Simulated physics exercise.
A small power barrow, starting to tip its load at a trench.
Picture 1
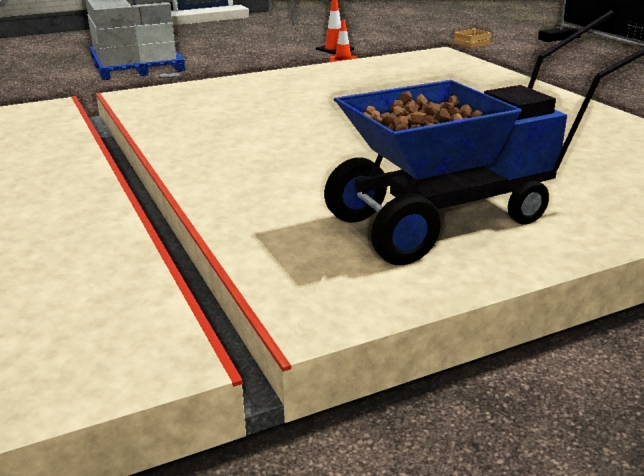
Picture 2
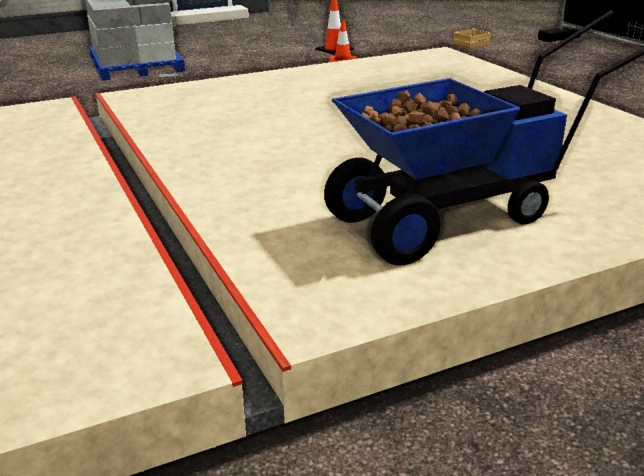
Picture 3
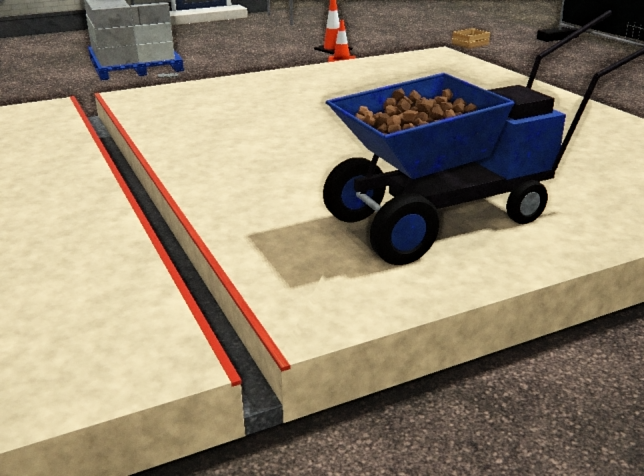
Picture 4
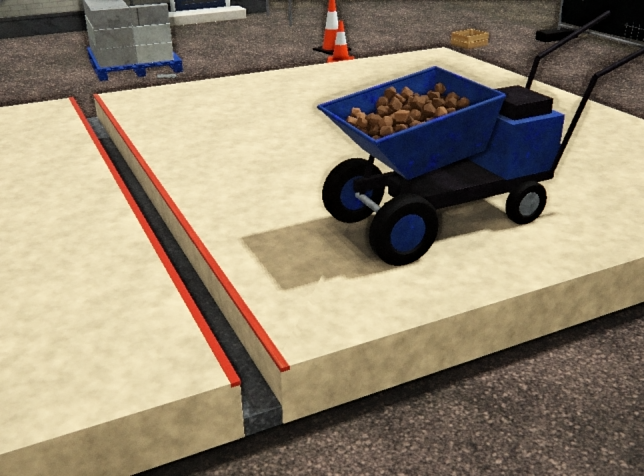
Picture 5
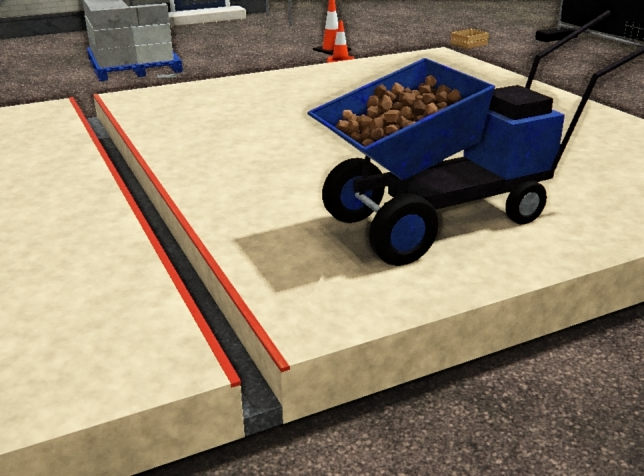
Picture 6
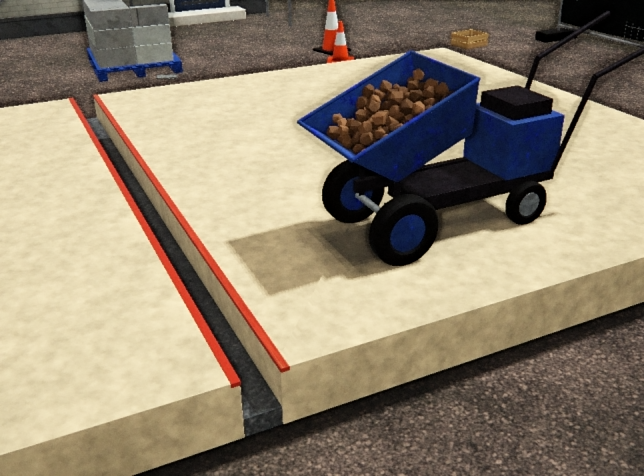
On a pale slab beside a narrow, red-edged trench, a small blue power barrow stood still while its skip, loaded with brown clods, tilted slowly forward to the left, its back end rising.
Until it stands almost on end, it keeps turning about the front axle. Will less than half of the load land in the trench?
Most stays out.
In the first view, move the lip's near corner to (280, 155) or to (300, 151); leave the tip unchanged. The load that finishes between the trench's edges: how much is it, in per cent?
0 % and 20 %.
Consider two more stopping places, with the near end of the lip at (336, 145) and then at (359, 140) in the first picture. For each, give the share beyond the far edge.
You'd get around 20 in a hundred, then 10 in a hundred.
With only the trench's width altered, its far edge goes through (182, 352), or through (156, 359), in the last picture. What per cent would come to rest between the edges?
Roughly 30 per cent, then roughly 30 per cent.
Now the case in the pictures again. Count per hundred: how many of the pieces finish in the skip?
10 per cent, roughly.
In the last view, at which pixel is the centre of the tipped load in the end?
The centre comes to rest near (241, 271).
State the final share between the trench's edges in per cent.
That part is close to 30 percent of the load.
Soon after the last picture, skip tipped steeply; all in the skip.
A little later, skip tipped right over; about two thirds in the skip; about a third short of the trench; a stray few in or heaped over the trench; a stray few falling.
Later still, skip tipped right over; a small part in the skip; about half short of the trench; about a quarter in or heaped over the trench; a stray few beyond it.
By the end, skip tipped right over; a small part in the skip; about two thirds short of the trench; about a quarter in or heaped over the trench; a stray few beyond it.
